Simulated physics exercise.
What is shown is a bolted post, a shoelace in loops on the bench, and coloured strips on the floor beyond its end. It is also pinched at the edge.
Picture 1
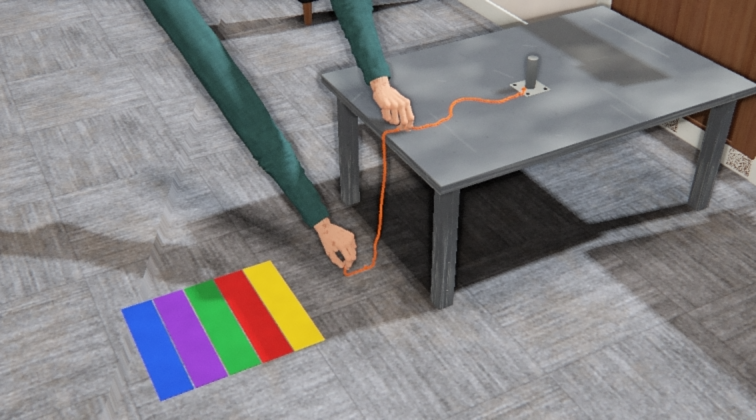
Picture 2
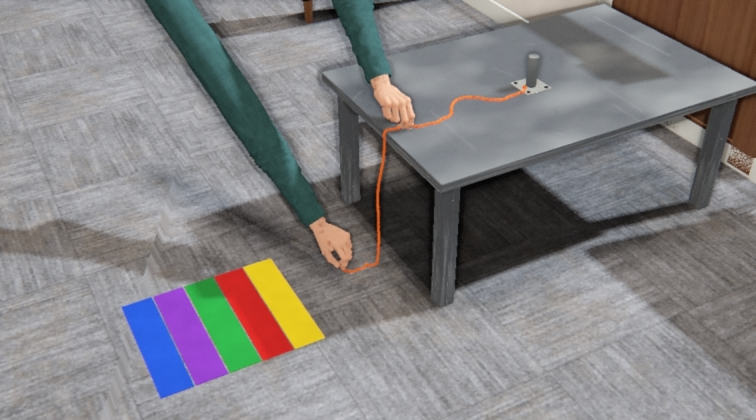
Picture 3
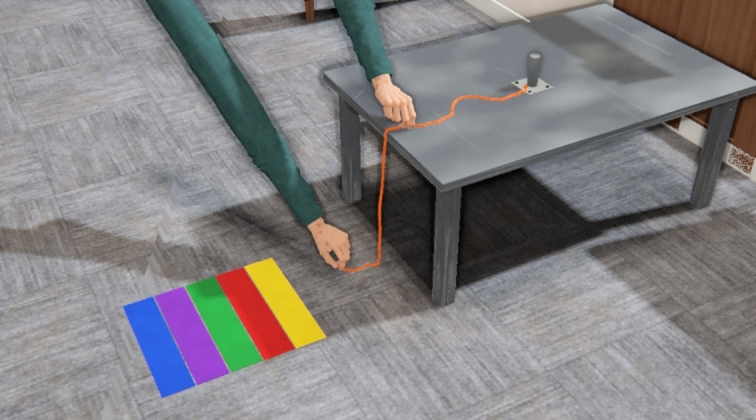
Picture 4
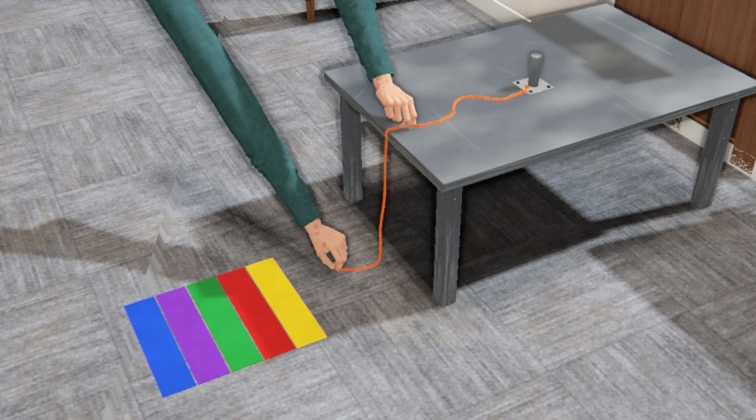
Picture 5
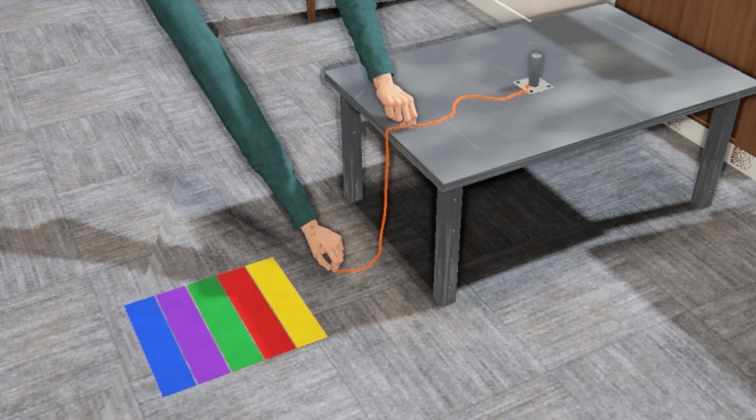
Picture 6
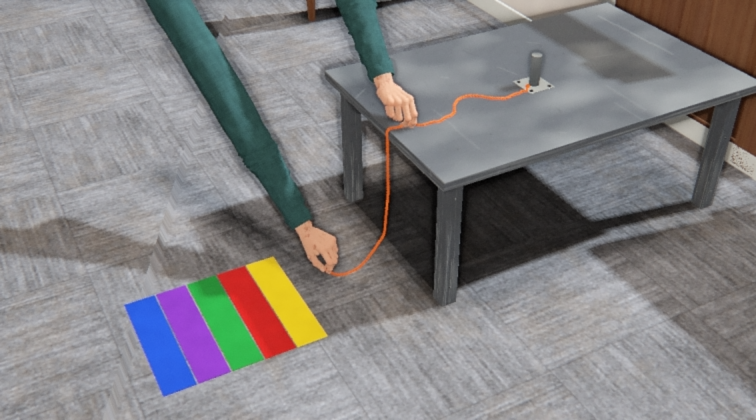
Orange cord held at a grey table's edge by one hand while another hand draws its lower end slightly left near coloured strips.
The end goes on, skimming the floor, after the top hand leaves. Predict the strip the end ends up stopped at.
The end ends up at the green strip.
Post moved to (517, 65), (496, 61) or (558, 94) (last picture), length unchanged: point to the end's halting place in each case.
Approximate pixels in order: (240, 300), (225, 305), (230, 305).
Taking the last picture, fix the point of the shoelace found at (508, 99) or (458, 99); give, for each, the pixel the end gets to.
Per try (px, approx.): (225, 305), (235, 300).
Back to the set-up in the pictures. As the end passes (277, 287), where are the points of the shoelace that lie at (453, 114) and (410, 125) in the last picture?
Roughly (427, 116) for one and roughly (387, 136) for the other.
A little later, end near (277, 287); over yellow.
Next, end near (239, 299); over red.
When it is tight, end near (217, 307); over green. It gets as far as the green strip.
